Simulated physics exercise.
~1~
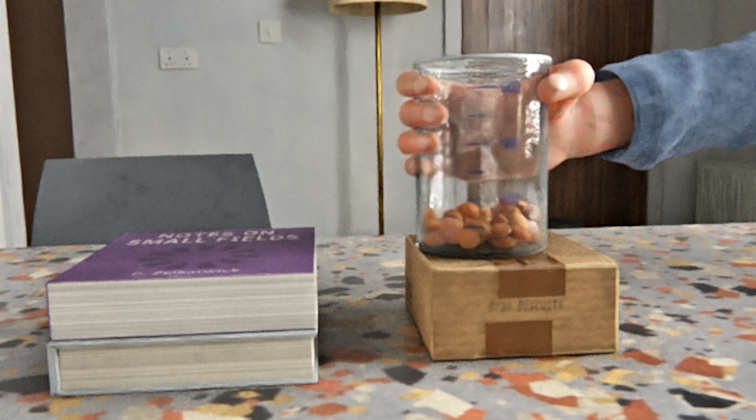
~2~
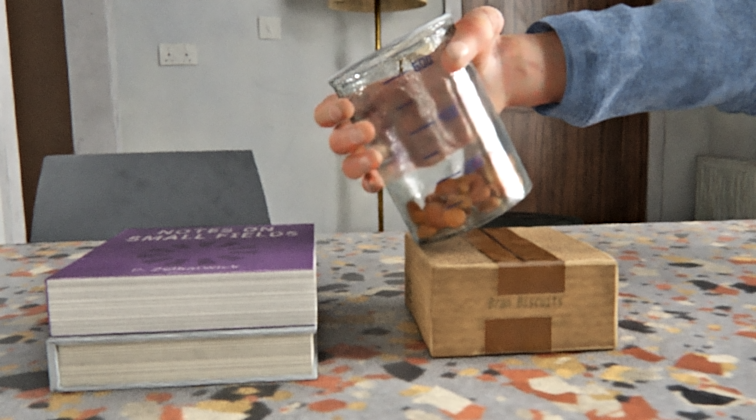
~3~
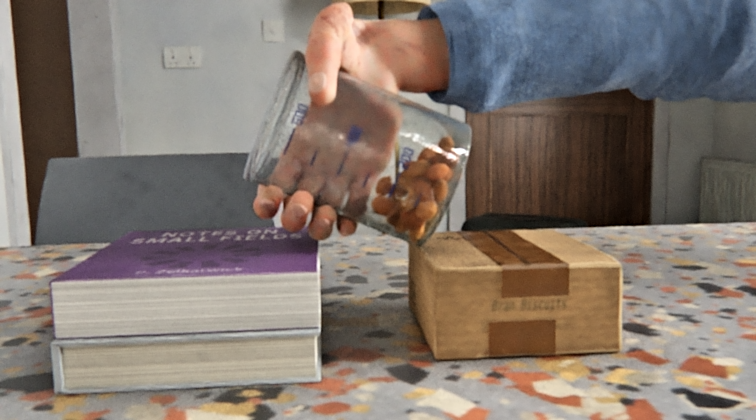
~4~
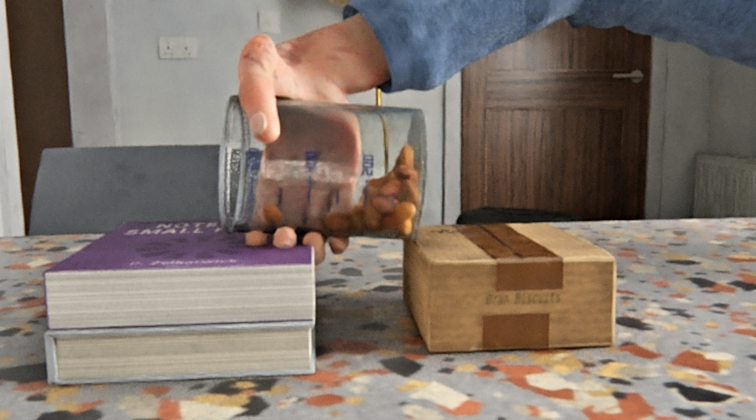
The clip opens on a speckled tabletop with two stacked books on the left and a small taped cardboard box on the right, where a hand in a blue sleeve holds a clear container upright on the box. A small heap of brown, rounded pieces sits in the bottom. The hand tips the container to the left, lifting it off the box, then tilts it further as it moves toward the books. Finally it lowers the container until it lies nearly flat, its open end resting on the book pile, with the pieces spread along its lower side and all still inside.
